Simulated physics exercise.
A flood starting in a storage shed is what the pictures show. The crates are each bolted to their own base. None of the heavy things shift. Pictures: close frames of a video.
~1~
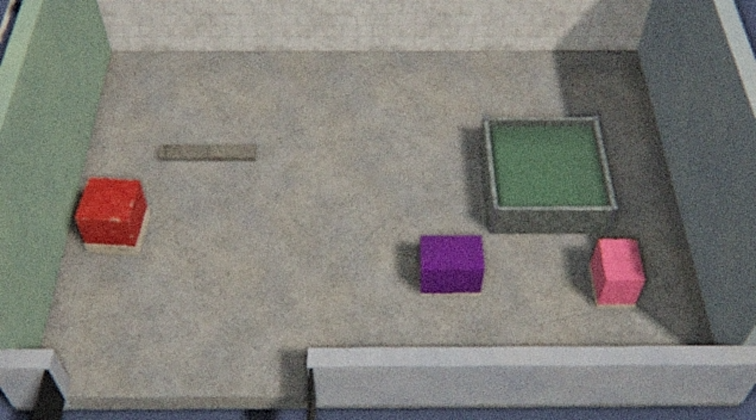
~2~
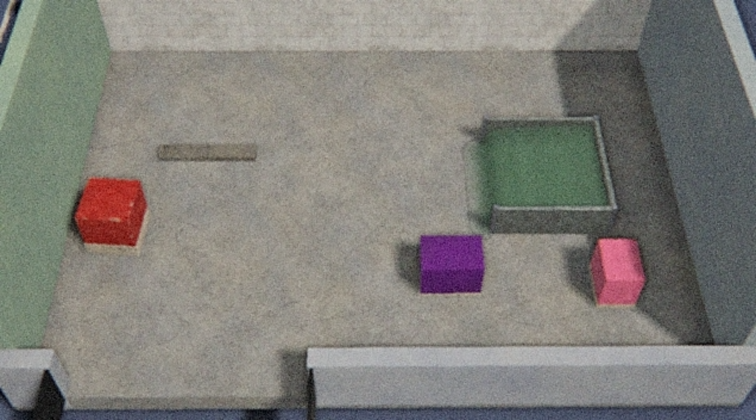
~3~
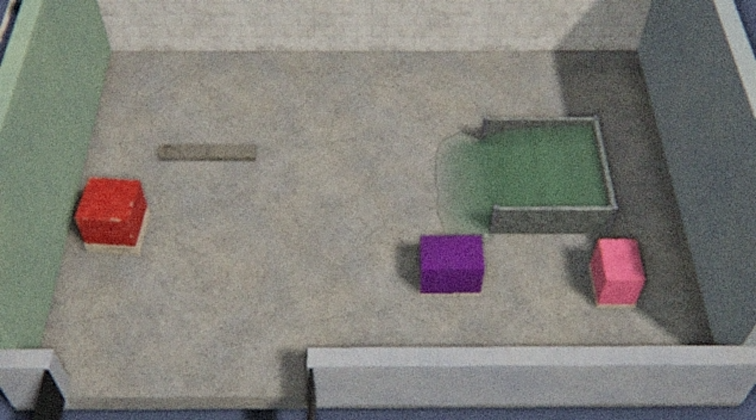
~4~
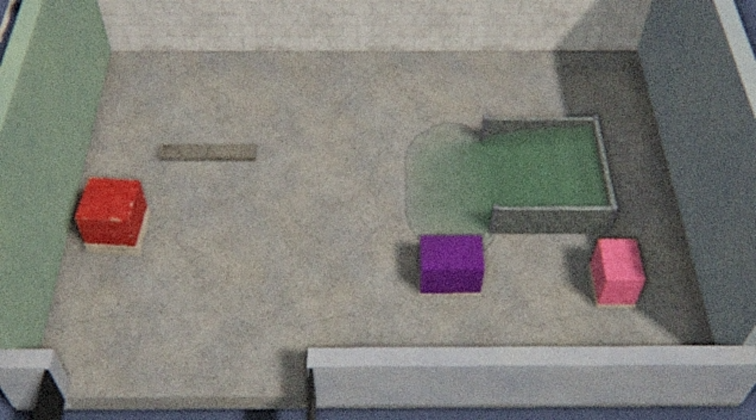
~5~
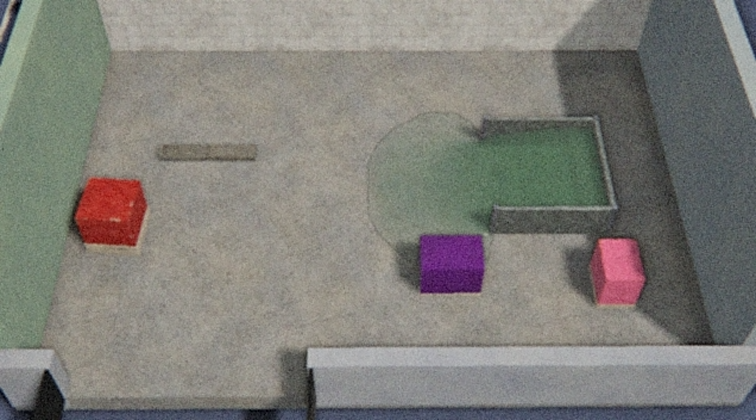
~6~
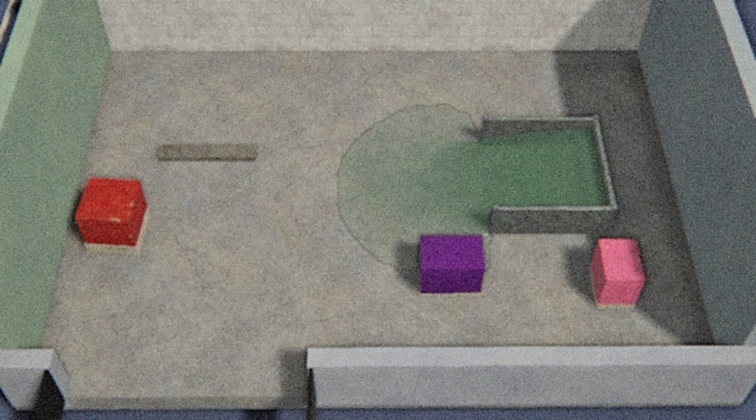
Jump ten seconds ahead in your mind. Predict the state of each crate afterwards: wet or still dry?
Afterwards, the red crate is still dry; the pink crate is still dry; the purple crate is wet.
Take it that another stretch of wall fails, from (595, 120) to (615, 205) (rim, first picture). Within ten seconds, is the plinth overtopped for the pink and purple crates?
Observed: Pink is doused; purple is doused.
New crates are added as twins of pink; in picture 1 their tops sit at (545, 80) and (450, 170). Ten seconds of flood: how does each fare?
Crate one avoids the flood; crate two is touched by the flood.
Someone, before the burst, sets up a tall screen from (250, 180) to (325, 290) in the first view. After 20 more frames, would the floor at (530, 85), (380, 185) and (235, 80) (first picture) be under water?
One by one: Spared, soaked, soaked.
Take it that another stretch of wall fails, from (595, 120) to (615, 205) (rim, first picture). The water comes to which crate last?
Answer: The one in red.
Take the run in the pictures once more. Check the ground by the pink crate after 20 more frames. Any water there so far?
At pink: Stays dry.
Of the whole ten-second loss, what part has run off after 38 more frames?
Somewhere around 40 per cent, I'd say.
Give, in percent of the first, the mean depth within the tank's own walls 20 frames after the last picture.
Near 16 in a hundred.
A moment on, water covers 20 % of the floor; the red crate not reached, the pink crate not reached, the purple crate water round its plinth.
Next, water covers 40 % of the floor; the red crate water round its plinth, the pink crate not reached, the purple crate water round its plinth.
Then, water covers 60 % of the floor; the red crate water round its plinth, the pink crate not reached, the purple crate water round its plinth.
Later, water covers 50 % of the floor; the red crate water round its plinth, the pink crate not reached, the purple crate water round its plinth.
In the end, water covers 60 % of the floor; the red crate stayed above the water, the pink crate stayed above the water, the purple crate was topped.
